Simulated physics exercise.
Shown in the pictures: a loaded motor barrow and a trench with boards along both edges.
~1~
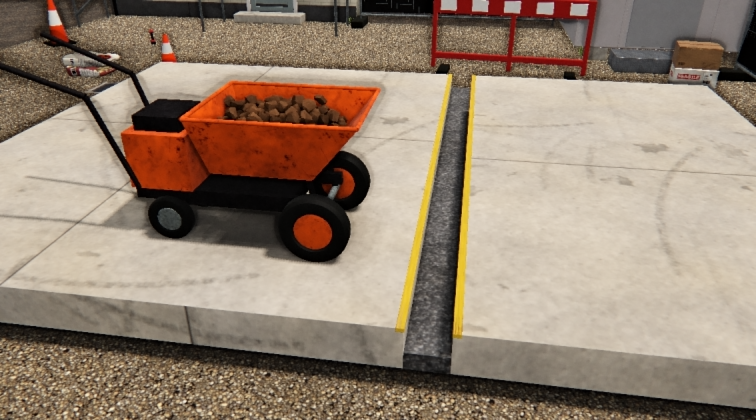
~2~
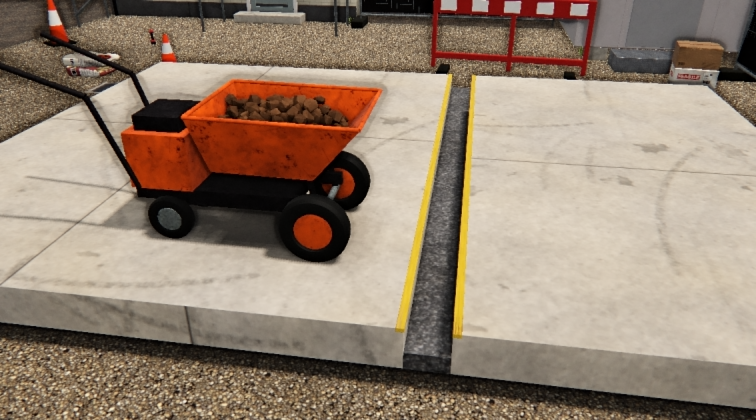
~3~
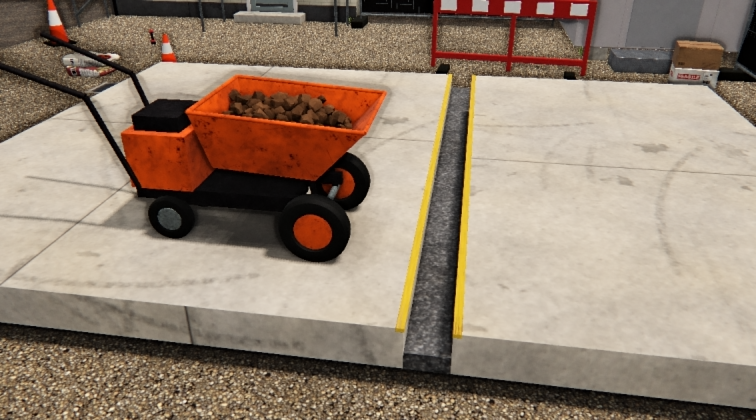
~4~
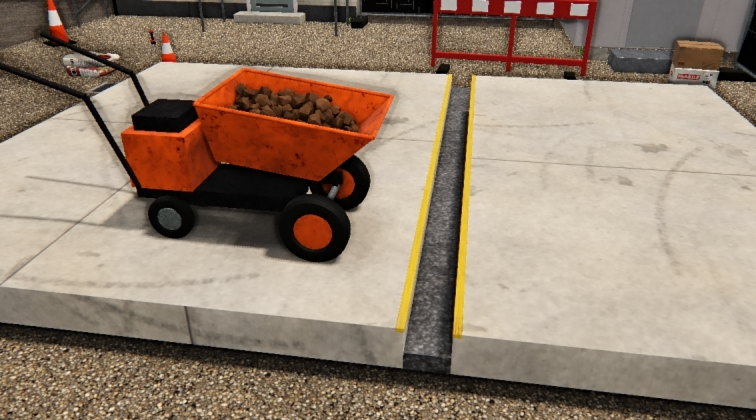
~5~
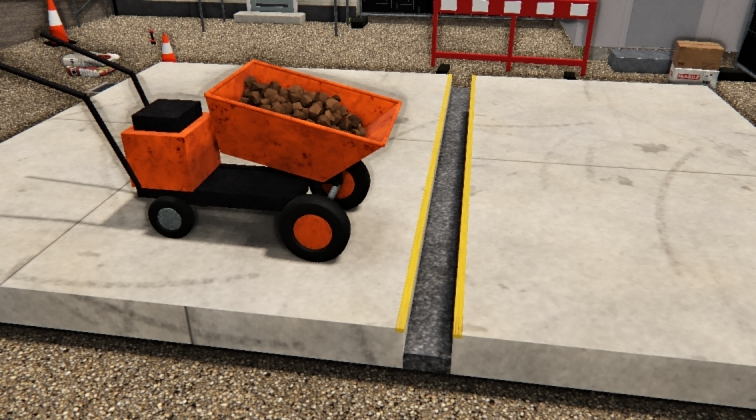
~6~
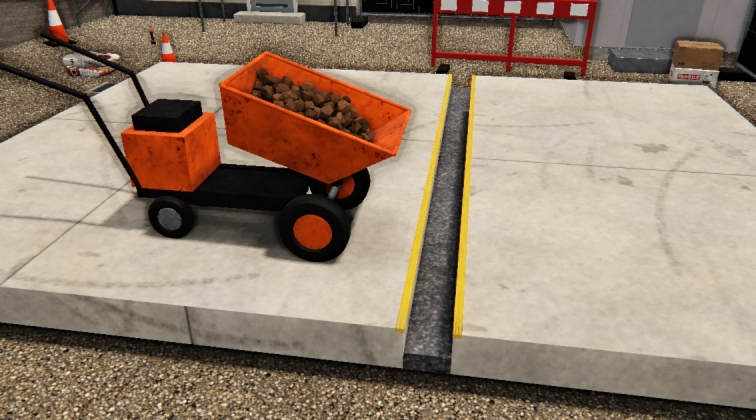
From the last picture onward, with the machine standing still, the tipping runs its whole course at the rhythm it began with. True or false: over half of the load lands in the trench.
False.
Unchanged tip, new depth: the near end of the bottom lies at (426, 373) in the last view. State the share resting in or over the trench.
Close to 50 per cent, I reckon.
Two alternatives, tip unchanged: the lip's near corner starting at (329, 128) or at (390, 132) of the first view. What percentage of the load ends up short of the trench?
Roughly 0 per cent, then roughly 0 per cent.
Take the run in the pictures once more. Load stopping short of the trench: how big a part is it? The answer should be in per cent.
0 percent.
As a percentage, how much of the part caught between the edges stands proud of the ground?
My best guess is some 25 per cent.
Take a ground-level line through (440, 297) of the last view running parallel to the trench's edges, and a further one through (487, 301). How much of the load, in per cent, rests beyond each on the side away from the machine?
First 60 in a hundred, second 30 in a hundred.
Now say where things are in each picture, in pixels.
Lip of the skip near (357, 130), level; top of the load near (269, 117), clay clods; first edge of the trench near (407, 293); far edge near (460, 298), the trench under half as wide as the skip, and about half as deep as wide, in the first frame.
Lip of the skip near (359, 131), level; top of the load near (270, 117), in the second frame.
Lip of the skip near (364, 133), tipped barely; top of the load near (274, 114), in the third frame.
Lip of the skip near (373, 138), tipped a little; top of the load near (272, 106), in the fourth frame.
Lip of the skip near (383, 145), tipped a little; top of the load near (281, 102), in the fifth frame.
Lip of the skip near (394, 155), tipped clearly; top of the load near (280, 101); first edge of the trench near (407, 293); far edge near (460, 298), in the sixth frame.
Shortly afterwards, skip tipped steeply; the whole lot in the skip.
Next, skip tipped right over; the bulk in the skip; a little in or heaped over the trench; a little beyond it; only a few falling.
Some moments later, skip tipped right over; near a quarter in the skip; near a third in or heaped over the trench; near half beyond it.
In the end, skip tipped right over; near a quarter in the skip; near a third in or heaped over the trench; near half beyond it.
